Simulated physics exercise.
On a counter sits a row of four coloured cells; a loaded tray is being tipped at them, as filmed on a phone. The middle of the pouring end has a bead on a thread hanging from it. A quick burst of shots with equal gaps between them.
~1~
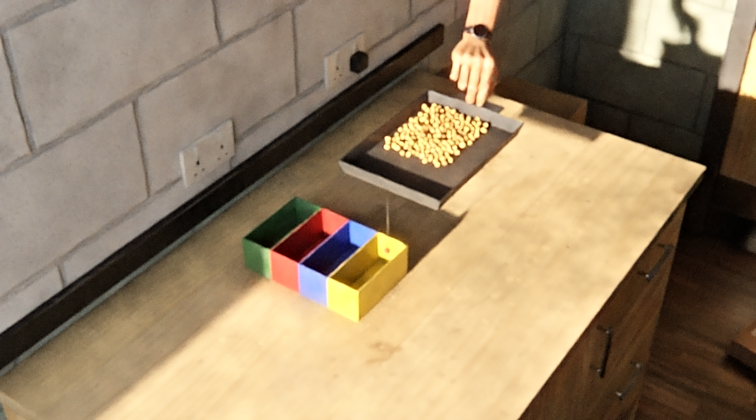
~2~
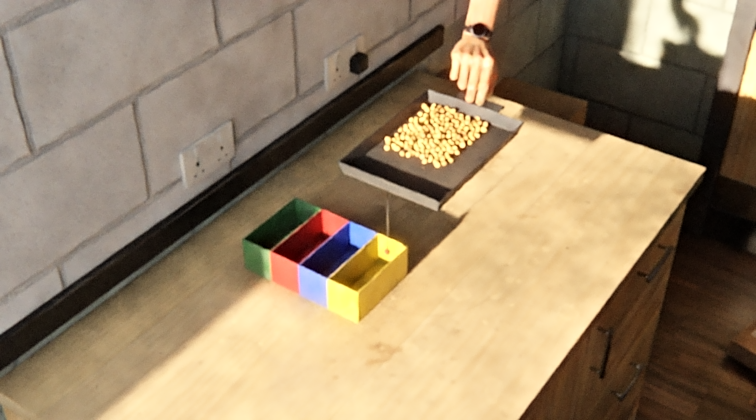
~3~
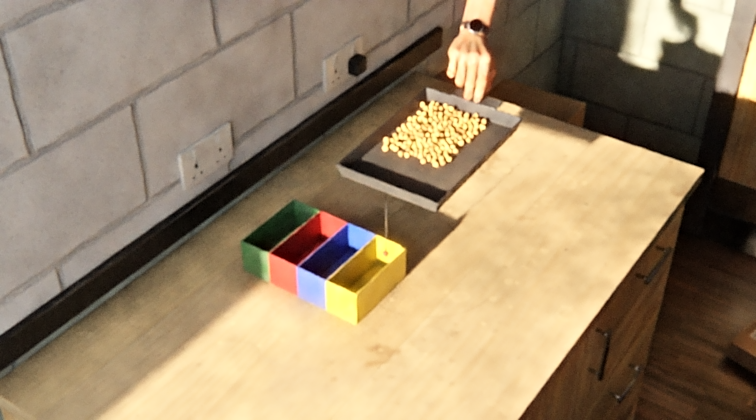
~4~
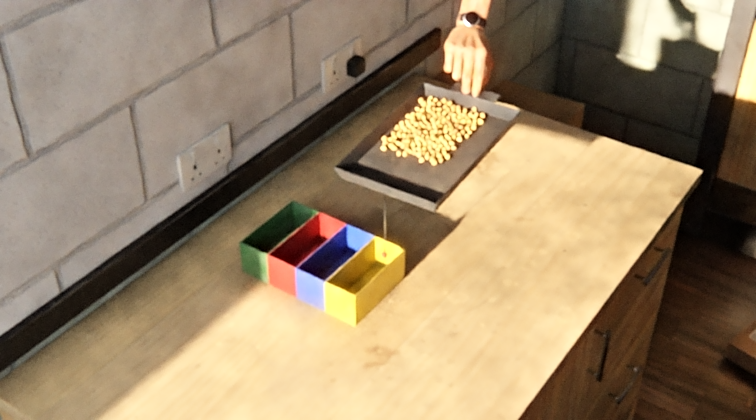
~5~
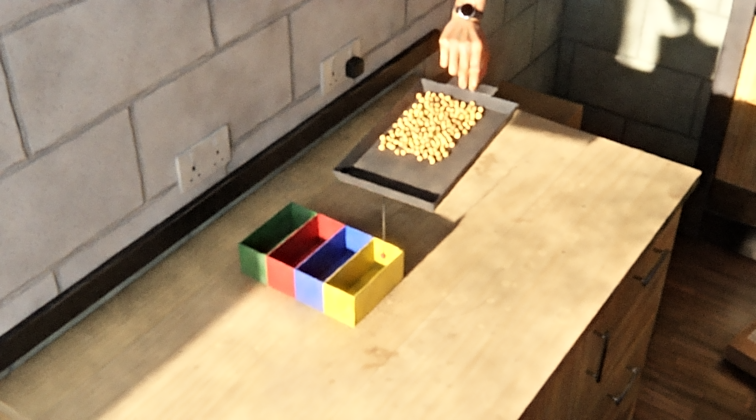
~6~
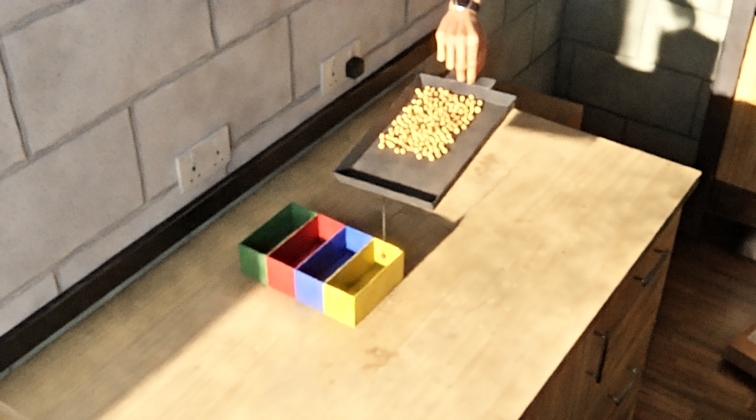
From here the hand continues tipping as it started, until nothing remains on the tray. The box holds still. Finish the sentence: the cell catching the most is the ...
... Blue cell.
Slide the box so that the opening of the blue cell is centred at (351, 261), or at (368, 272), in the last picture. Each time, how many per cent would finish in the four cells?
First case around 100 %, second case around 100 %.
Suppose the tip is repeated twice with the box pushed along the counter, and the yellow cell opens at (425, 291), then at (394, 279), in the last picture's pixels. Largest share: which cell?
So the first one goes to green and the second to the cell in red.
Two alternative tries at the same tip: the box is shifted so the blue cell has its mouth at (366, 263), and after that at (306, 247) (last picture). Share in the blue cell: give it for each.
Around 20 and then 20 per cent.
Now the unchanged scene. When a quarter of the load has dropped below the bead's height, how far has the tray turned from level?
It is at around 110 degrees by then.
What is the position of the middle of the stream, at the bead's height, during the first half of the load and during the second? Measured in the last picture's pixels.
Around (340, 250), followed by around (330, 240).
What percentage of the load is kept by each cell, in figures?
Green cell: 0 per cent; red cell: 10 per cent; blue cell: 70 per cent; yellow cell: 20 per cent.
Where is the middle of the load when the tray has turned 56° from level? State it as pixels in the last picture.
Roughly (364, 166).
Soon after the last picture, tray tipped steeply; nearly all on the tray; a stray few in the blue cell; a stray few falling or outside the box.
A little later, tray tipped right over; most on the tray; a small part in the blue cell; a stray few in the red cell; a stray few falling or outside the box.
Later still, tray tipped past a quarter turn; about two thirds in the blue cell; about a quarter in the yellow cell; a small part in the red cell; a stray few falling or outside the box.
At rest, tray tipped past a quarter turn; about two thirds in the blue cell; about a quarter in the yellow cell; a small part in the red cell; none in the green cell; a stray few outside the box.
